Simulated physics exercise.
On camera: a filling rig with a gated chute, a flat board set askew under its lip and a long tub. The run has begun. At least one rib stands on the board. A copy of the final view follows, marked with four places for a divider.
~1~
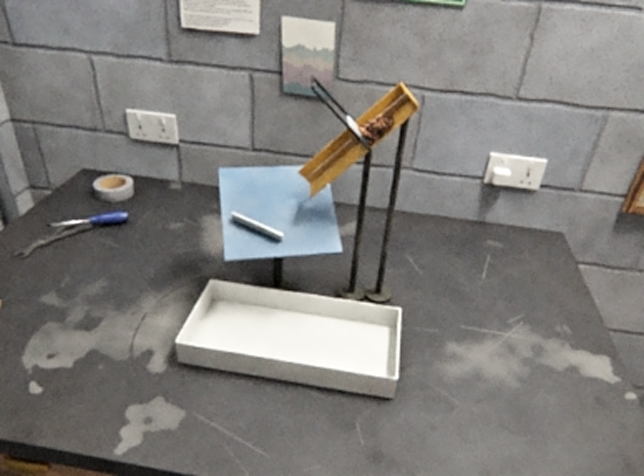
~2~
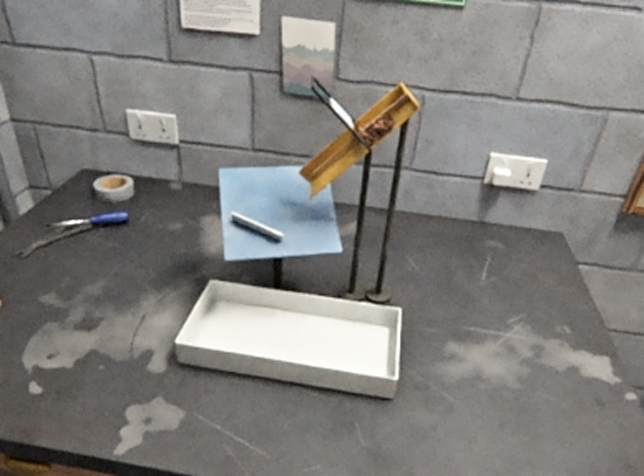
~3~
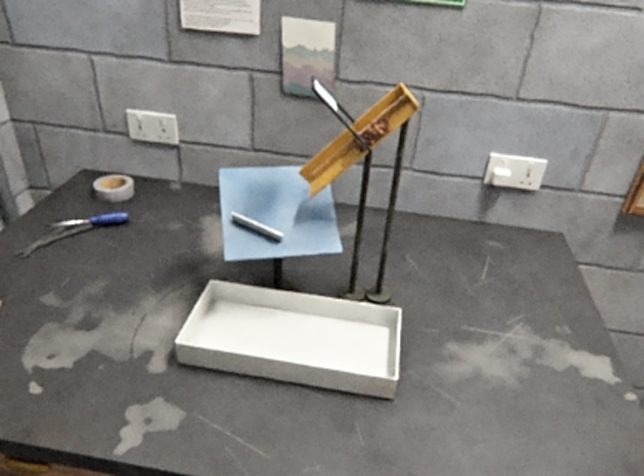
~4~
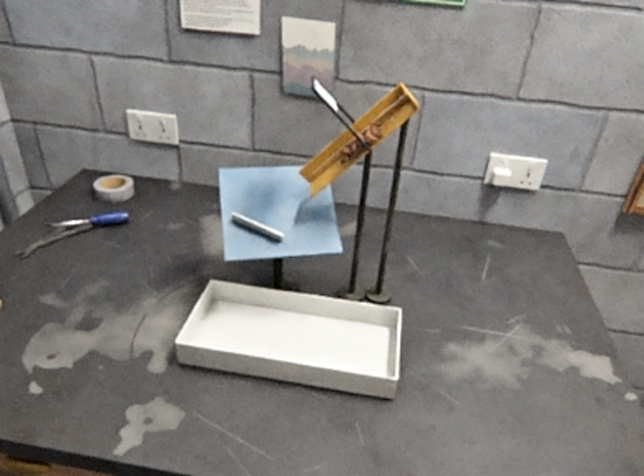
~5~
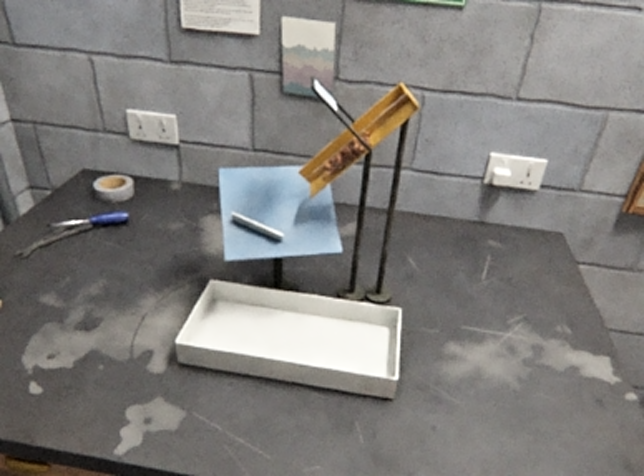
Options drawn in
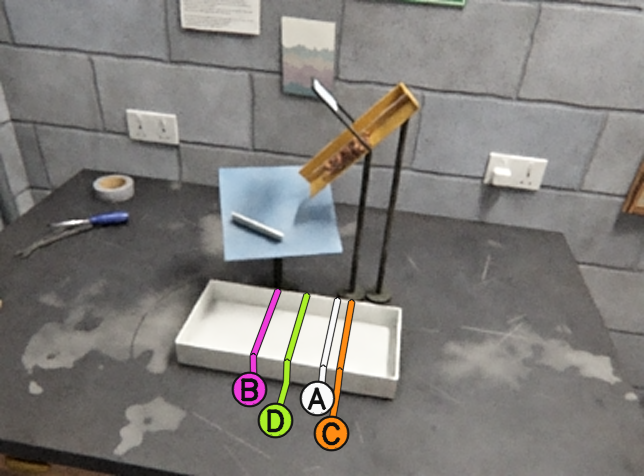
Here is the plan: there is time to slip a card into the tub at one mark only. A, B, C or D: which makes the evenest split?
Line D.
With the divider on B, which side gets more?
The right side.
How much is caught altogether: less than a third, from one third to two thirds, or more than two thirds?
It is from one third to two thirds.
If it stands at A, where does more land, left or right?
More lands on the left.
On the marked copy, line A crosses the front rim at (323, 366); line B crosses the front rim at (253, 355); line C crosses the front rim at (339, 369); line D crosses the front rim at (287, 360).
With A, of what is caught, all on the left of the divider, none on the right.
With B, of what is caught, a small part on the left of the divider, most on the right.
With C, of what is caught, all on the left of the divider, none on the right.
With D, of what is caught, about half on the left of the divider, about half on the right.
